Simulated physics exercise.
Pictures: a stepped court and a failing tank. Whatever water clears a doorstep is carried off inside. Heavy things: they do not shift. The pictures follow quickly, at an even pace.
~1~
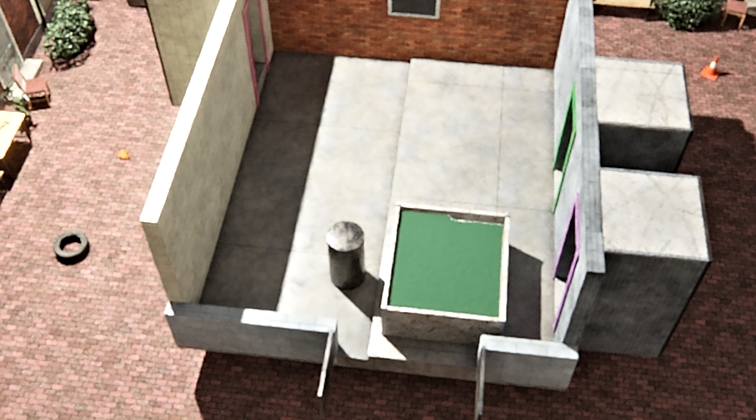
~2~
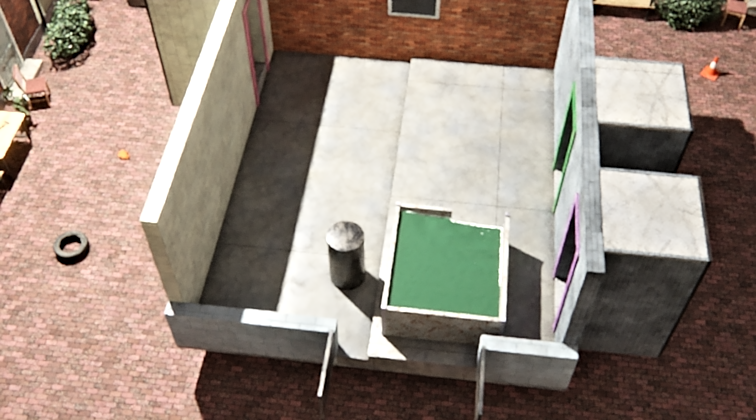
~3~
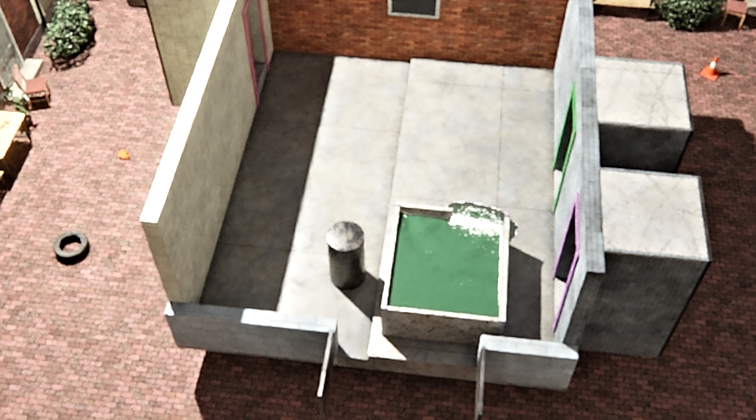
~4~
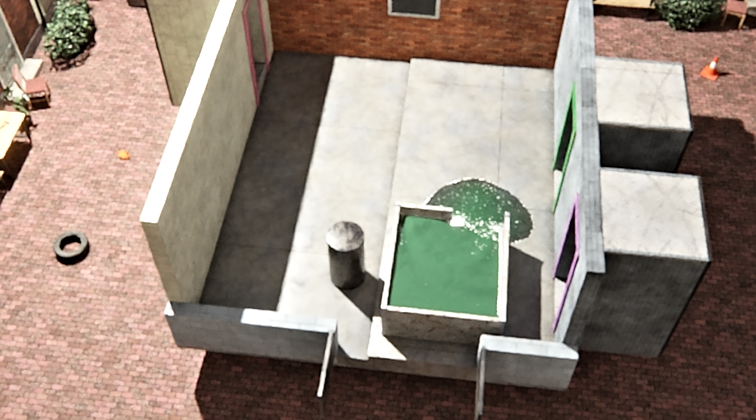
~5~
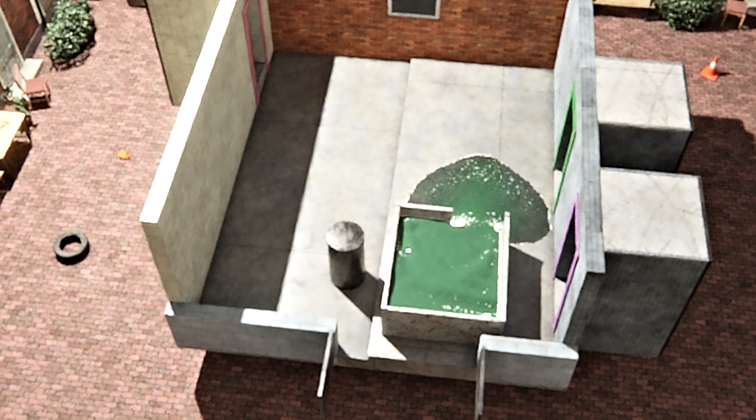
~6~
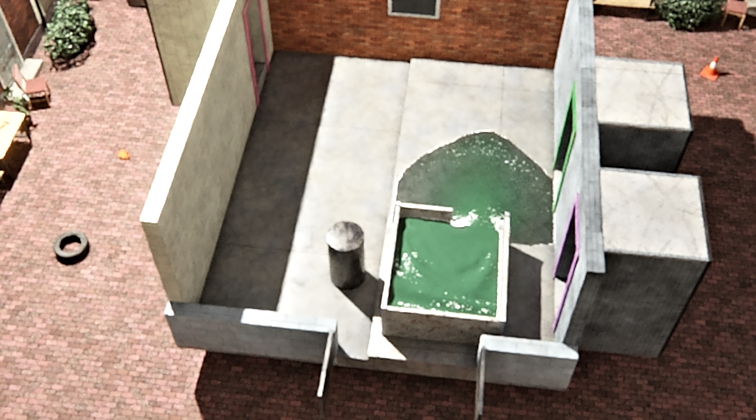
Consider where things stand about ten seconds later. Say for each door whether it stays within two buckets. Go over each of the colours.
At the end, purple door: Two buckets at most, green door: Over two buckets, pink door: Two buckets at most.
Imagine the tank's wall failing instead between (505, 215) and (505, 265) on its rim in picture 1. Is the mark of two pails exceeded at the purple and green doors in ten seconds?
Result - purple overshoots, green overshoots.
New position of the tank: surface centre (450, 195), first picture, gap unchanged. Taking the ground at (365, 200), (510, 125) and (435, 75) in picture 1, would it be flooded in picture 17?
In order, the three spots end up untouched, waterlogged and waterlogged.
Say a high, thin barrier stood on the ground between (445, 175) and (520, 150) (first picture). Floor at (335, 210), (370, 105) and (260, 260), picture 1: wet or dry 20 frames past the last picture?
First soaked, then soaked, then spared.
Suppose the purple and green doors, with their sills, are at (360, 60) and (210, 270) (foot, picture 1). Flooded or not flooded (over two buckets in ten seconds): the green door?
The green door falls short.
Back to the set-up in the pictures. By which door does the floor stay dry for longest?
The door marked pink.
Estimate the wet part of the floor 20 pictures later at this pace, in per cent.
It should be close to 50 %.
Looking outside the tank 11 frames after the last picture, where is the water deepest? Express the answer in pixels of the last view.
Somewhere near (535, 74).
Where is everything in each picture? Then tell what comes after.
The first frame shows still water in the water tank at (448, 262).
In the second frame, the front is at a hidden place, out from the gap on the water tank's far side.
In the third frame, water pours out on the water tank's far side and has run to (454, 206).
In the fourth frame, the front is at (470, 182), out from the gap on the water tank's far side.
In the fifth frame, water pours out on the water tank's far side and has run to (488, 159).
In the sixth frame, the front is at (493, 136), out from the gap on the water tank's far side.
A moment on, water covers 35 % of the floor; the purple door not reached, the green door under two buckets in, the pink door not reached.
Next, water covers 40 % of the floor; the purple door not reached, the green door over two buckets in, the pink door not reached.
Then, water covers 50 % of the floor; the purple door wet at the sill, nothing in, the green door far over two buckets in, the pink door not reached.
Later, water covers 60 % of the floor; the purple door wet at the sill, nothing in, the green door far over two buckets in, the pink door wet at the sill, nothing in.
In the end, water covers 90 % of the floor; the purple door wet at the sill, nothing in, the green door far over two buckets in, the pink door wet at the sill, nothing in.
